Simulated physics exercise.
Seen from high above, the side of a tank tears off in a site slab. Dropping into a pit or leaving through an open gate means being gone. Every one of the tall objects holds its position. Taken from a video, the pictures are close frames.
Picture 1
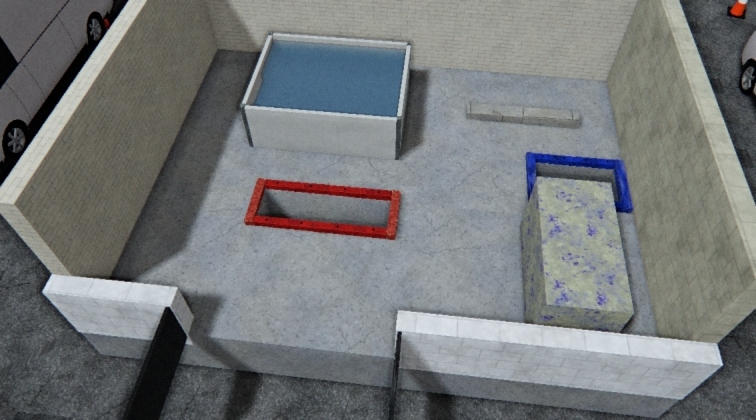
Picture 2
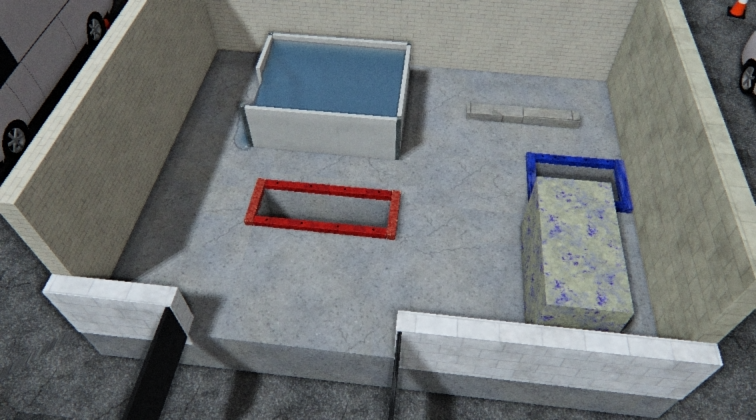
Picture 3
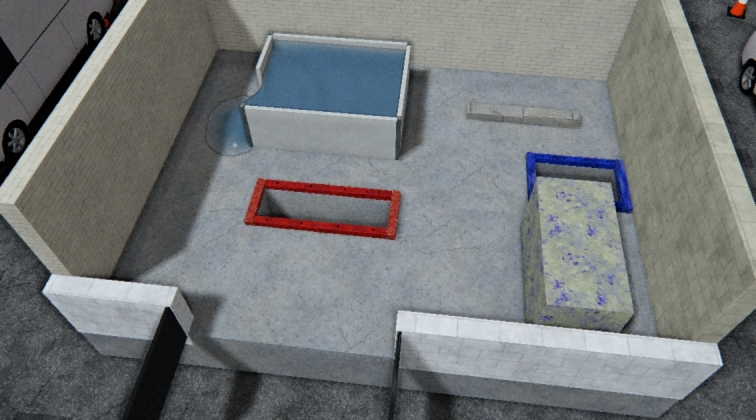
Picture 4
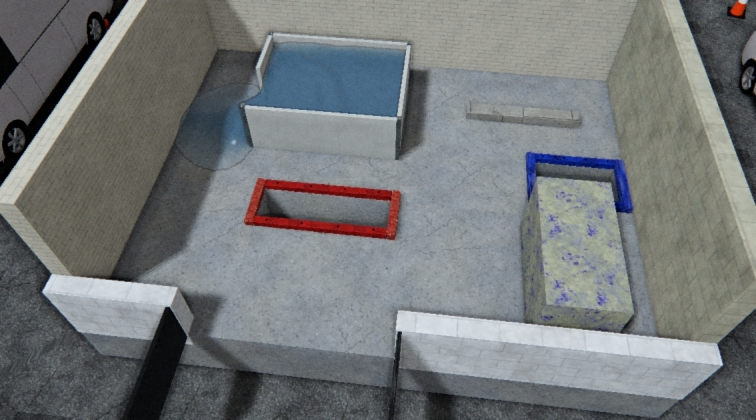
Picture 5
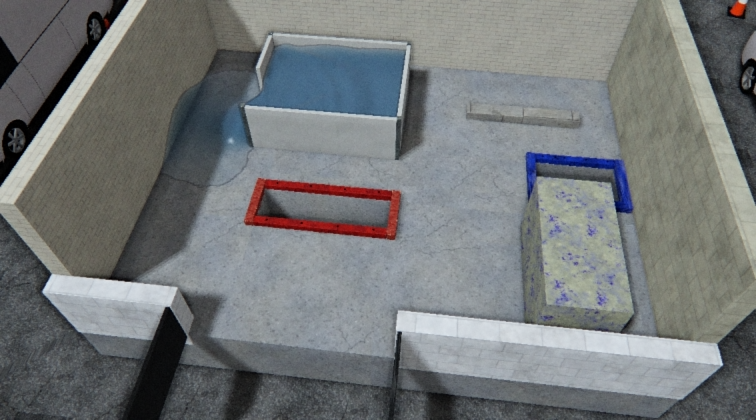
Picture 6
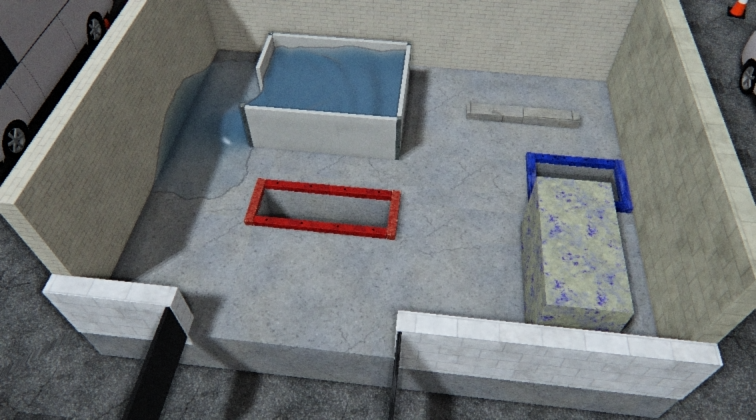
A walled concrete yard is seen from high above, with parked vehicles outside and an opening in the low front wall. A white tank of blue water stands at the back left, a red-rimmed pit near the middle, a speckled block before a blue-rimmed pit at right, and a low pale slab behind. The tank's left side breaks open and water pours out, spreading across the floor to the left wall and forward.
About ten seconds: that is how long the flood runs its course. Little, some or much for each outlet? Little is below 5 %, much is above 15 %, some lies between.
The gate gets much. The red pit gets little. The blue pit gets little.
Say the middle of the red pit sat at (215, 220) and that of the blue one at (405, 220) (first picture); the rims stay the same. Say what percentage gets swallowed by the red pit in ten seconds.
Roughly 30 per cent ends up in the red pit.
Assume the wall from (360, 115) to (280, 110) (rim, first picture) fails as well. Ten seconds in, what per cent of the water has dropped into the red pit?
For red, it comes to 55 percent.
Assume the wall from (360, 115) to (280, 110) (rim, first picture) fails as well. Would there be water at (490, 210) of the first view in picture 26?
Lab note: Point logged as inundated.
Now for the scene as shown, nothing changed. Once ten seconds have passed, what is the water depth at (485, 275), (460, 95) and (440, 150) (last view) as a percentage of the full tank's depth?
In turn 12, 6 and 10 in a hundred.
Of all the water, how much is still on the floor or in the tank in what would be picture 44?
I reckon around 88 in a hundred.
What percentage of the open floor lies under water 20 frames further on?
I'd put it at roughly 50 per cent.
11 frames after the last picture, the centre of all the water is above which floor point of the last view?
Roughly (287, 124).
A moment on, water covers 15 % of the floor; the gate 0 %, the red pit 0 %, the blue pit 0 %.
Next, water covers 30 % of the floor; the gate 0 %, the red pit 0 %, the blue pit 0 %.
Then, water covers 50 % of the floor; the gate 3 %, the red pit 0 %, the blue pit 0 %.
Later, water covers 70 % of the floor; the gate 11 %, the red pit 0 %, the blue pit 0 %.
In the end, water covers 90 % of the floor; the gate 18 %, the red pit 0 %, the blue pit 2 %.
